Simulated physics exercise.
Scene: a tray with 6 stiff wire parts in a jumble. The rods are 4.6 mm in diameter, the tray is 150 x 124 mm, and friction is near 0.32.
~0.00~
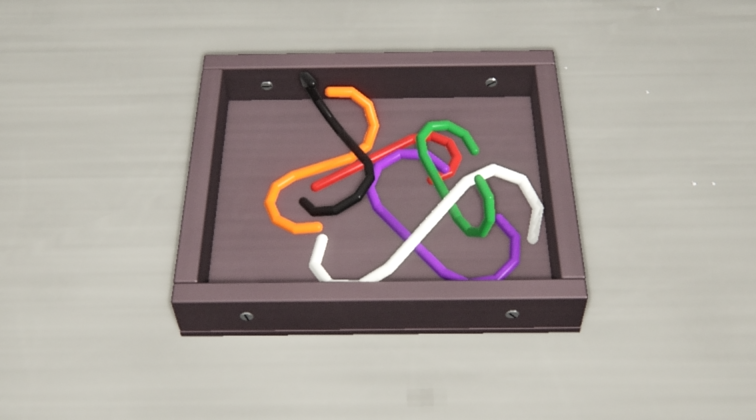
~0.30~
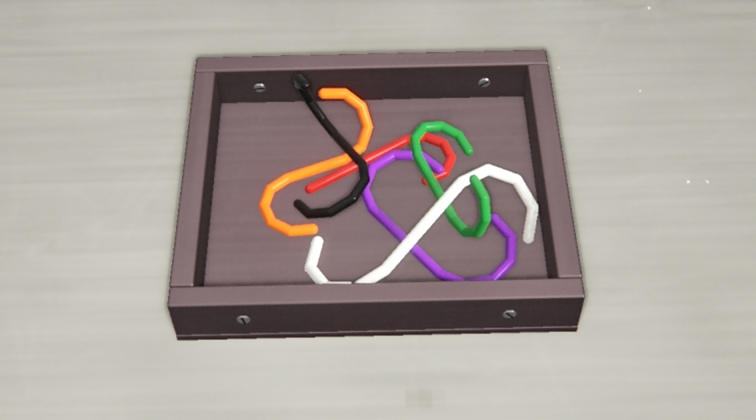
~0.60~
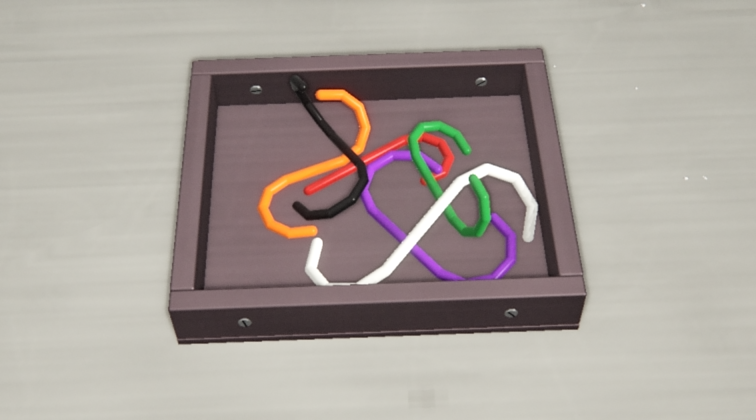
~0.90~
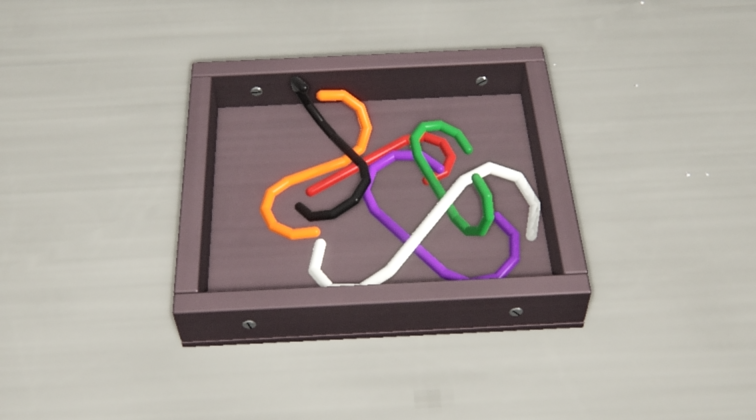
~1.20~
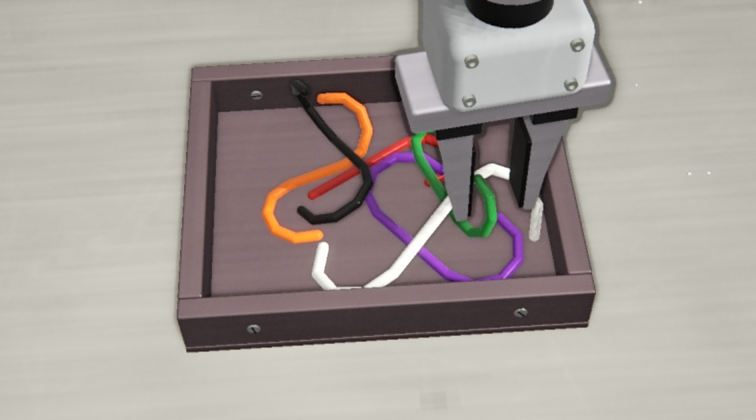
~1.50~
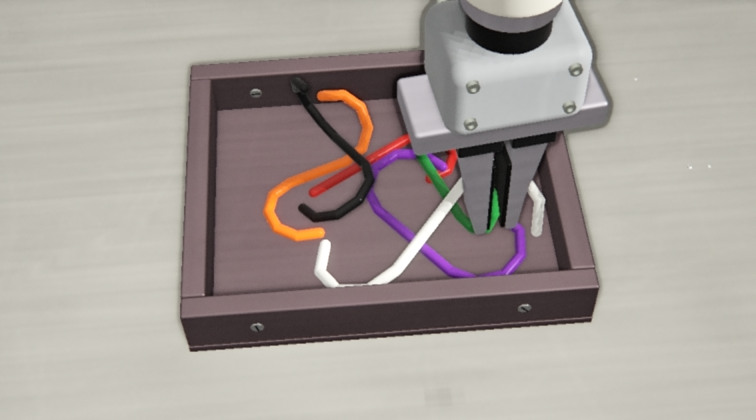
In a shallow tray of tangled coloured hooks, a gripper descends and closes on the green one.
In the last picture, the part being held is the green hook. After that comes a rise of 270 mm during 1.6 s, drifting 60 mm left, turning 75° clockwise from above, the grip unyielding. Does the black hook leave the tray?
No.
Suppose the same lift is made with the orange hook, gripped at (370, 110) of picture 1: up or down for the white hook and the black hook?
Result: White hook goes lower; black hook goes higher.
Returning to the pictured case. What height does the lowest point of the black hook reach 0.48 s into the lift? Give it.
About 0 mm.
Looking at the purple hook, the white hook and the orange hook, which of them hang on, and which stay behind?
Purple hook is left, white hook is lifted, orange hook is left.
After 1.98 s, lowest point more than 20 mm over the tray floor, green hook 58 mm.
After 2.38 s, lowest point more than 20 mm over the tray floor, green hook 158 mm, white hook 67 mm.
After 3.10 s, lowest point more than 20 mm over the tray floor, green hook 272 mm, white hook 176 mm.
At rest, hanging green hook 272 mm, white hook 176 mm; the other 4 are down.
